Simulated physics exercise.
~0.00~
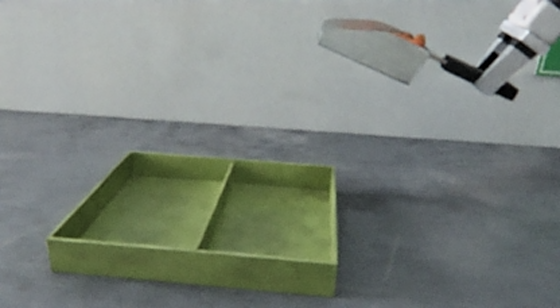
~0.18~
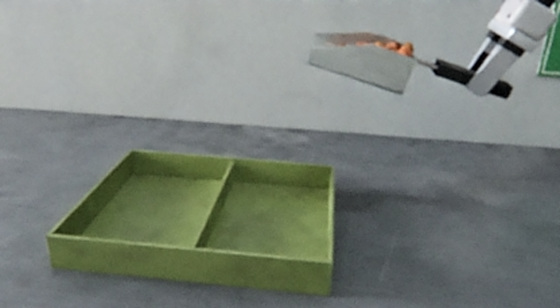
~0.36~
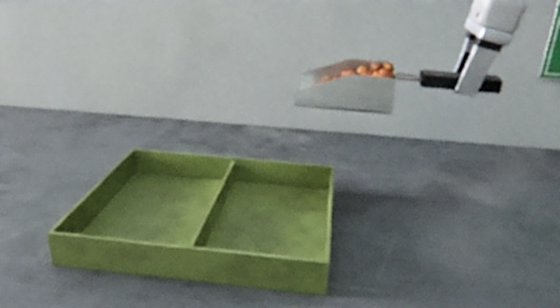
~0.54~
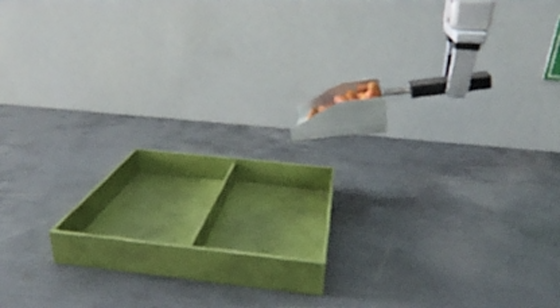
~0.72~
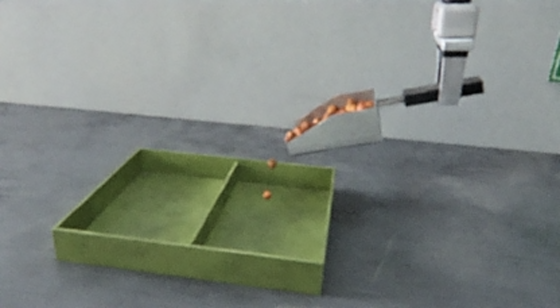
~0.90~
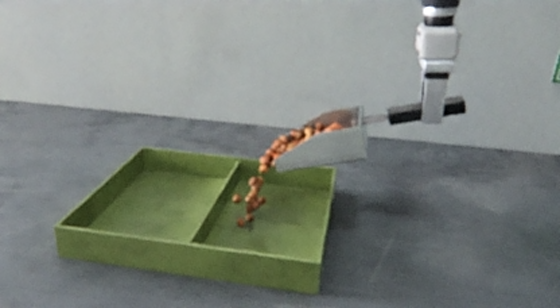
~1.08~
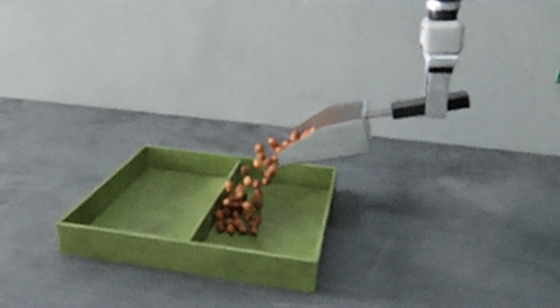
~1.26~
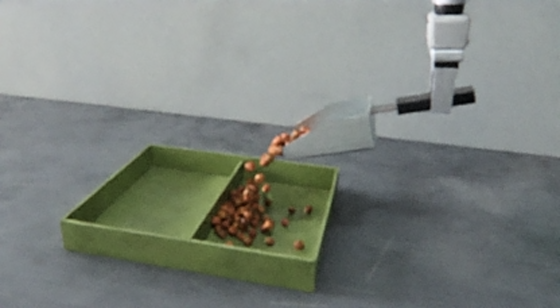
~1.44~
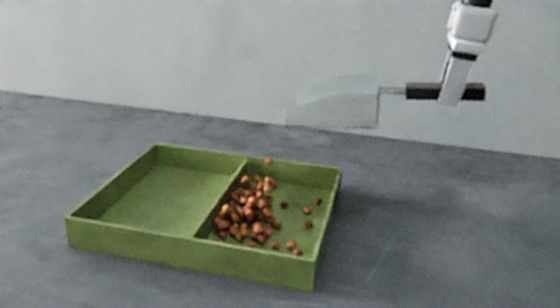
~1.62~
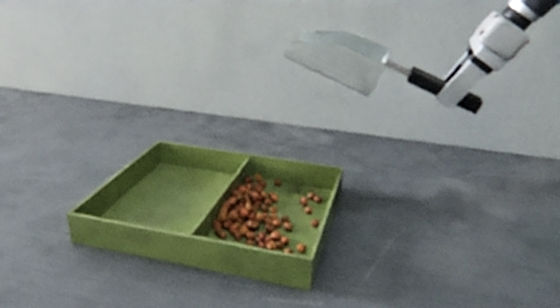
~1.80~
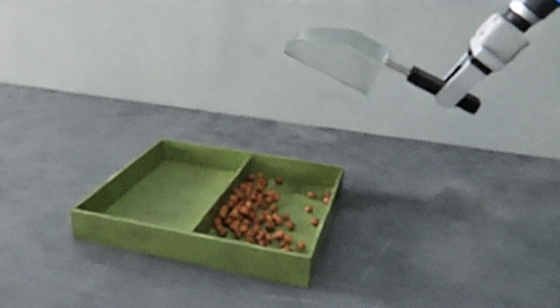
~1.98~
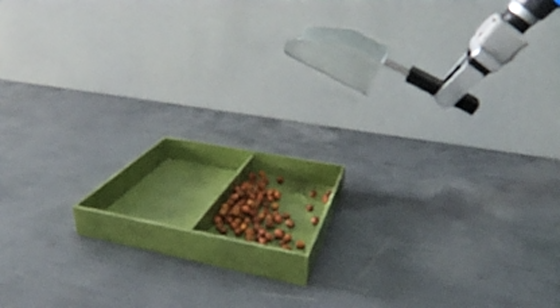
The clip opens on a robot arm holding a clear scoop of hazelnuts above and to the right of a green tray, which sits on a grey table and is split in two by a cross wall. The arm lowers the scoop toward the tray and tips its open front downward. A couple of nuts drop first, then a thick stream pours into the right-hand part and piles up against the divider. As the last ones fall, the arm lifts the emptied scoop and tilts it back. It ends with the scoop held still and the hazelnuts spread in the right part, the left part empty.
